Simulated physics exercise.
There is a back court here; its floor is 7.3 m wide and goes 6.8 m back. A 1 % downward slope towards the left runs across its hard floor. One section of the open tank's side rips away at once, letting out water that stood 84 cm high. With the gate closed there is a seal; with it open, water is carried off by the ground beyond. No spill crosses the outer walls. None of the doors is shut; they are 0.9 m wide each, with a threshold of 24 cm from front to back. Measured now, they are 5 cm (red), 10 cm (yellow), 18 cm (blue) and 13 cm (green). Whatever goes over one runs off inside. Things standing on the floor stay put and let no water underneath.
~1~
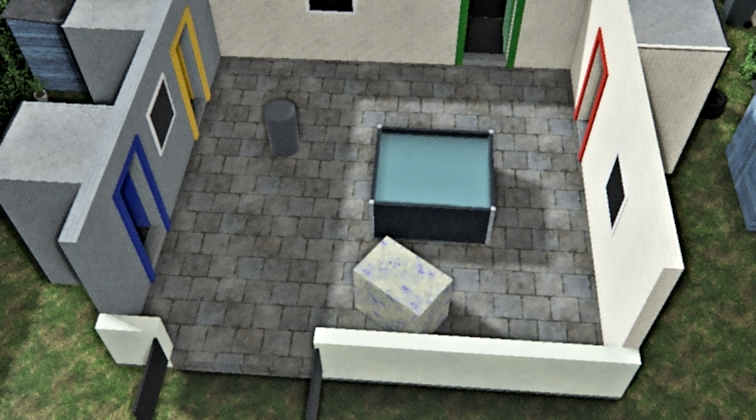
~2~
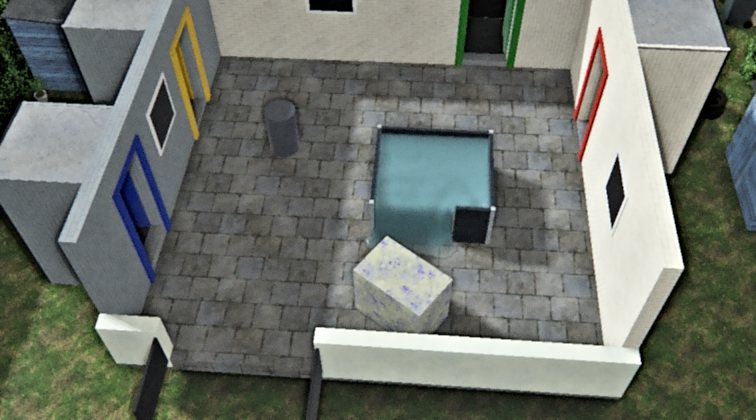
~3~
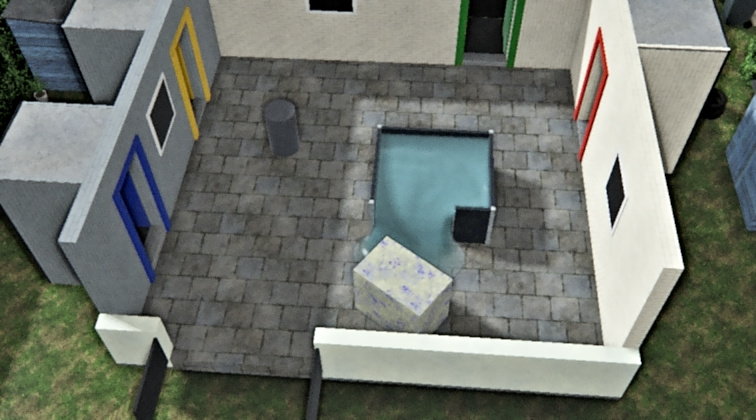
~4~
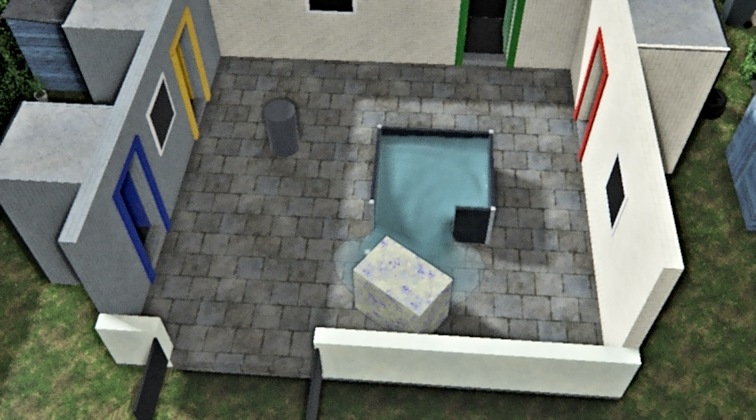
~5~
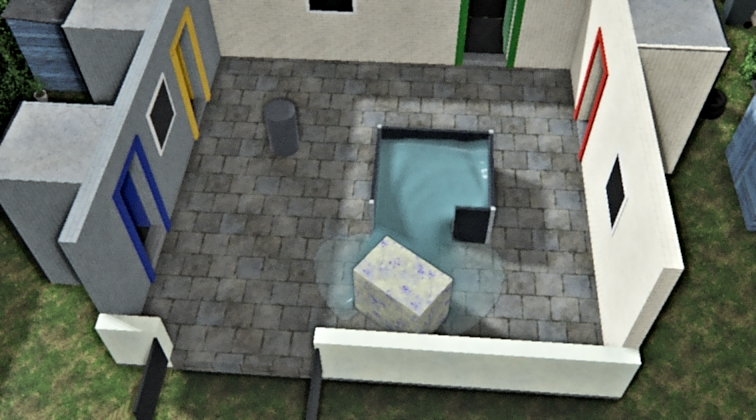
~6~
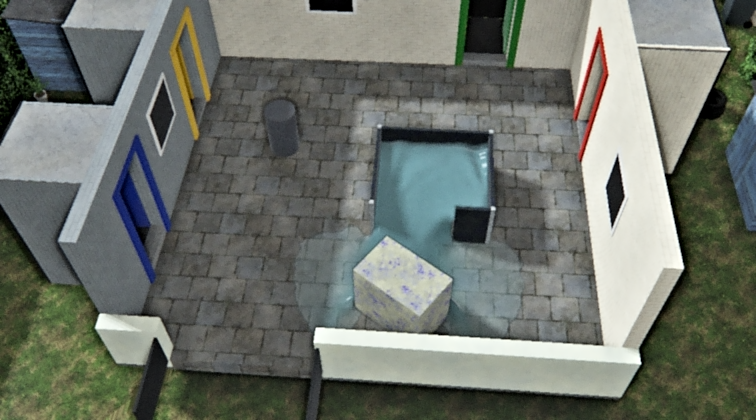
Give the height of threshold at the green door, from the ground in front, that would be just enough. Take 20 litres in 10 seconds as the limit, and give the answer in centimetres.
Close to 7.5 cm.
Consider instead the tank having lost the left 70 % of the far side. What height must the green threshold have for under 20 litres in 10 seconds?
Estimate: Near 20 cm.
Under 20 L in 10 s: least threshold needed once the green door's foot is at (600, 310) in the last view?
23 cm.
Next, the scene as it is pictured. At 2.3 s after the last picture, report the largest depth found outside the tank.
About 28 cm at most.
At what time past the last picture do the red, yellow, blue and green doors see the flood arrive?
So red sees it at 2.4 s, yellow at 3.6 s, blue at 1.5 s and green at 4.0 s.
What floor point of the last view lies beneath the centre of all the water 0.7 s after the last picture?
Centre of the water: Approx. (424, 244) px.
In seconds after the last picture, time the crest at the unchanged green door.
The level tops out around 4.5 s.
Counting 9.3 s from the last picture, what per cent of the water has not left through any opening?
Close to 76 per cent is still present.
Then, 0.7 s after the last picture water covers 20 % of the floor, deepest (54 cm) near (393, 270); it has not reached the green door.
Then, 2.3 s after the last picture water covers 40 % of the floor, deepest (28 cm) near (598, 340); it has not reached the green door.
Then, 9.3 s after the last picture water covers 90 % of the floor, deepest (11 cm) near (208, 101); 7 cm at the green door, 1 litre in over its 13 cm threshold.
At the green door as built, the water peaked near 14 cm, 4.7 s after the last picture.
With a threshold of 6.5 cm, 34 litres would have come in within the 10 s; with 8.5 cm, 13 litres. So under 20 litres takes about 7.5 cm.
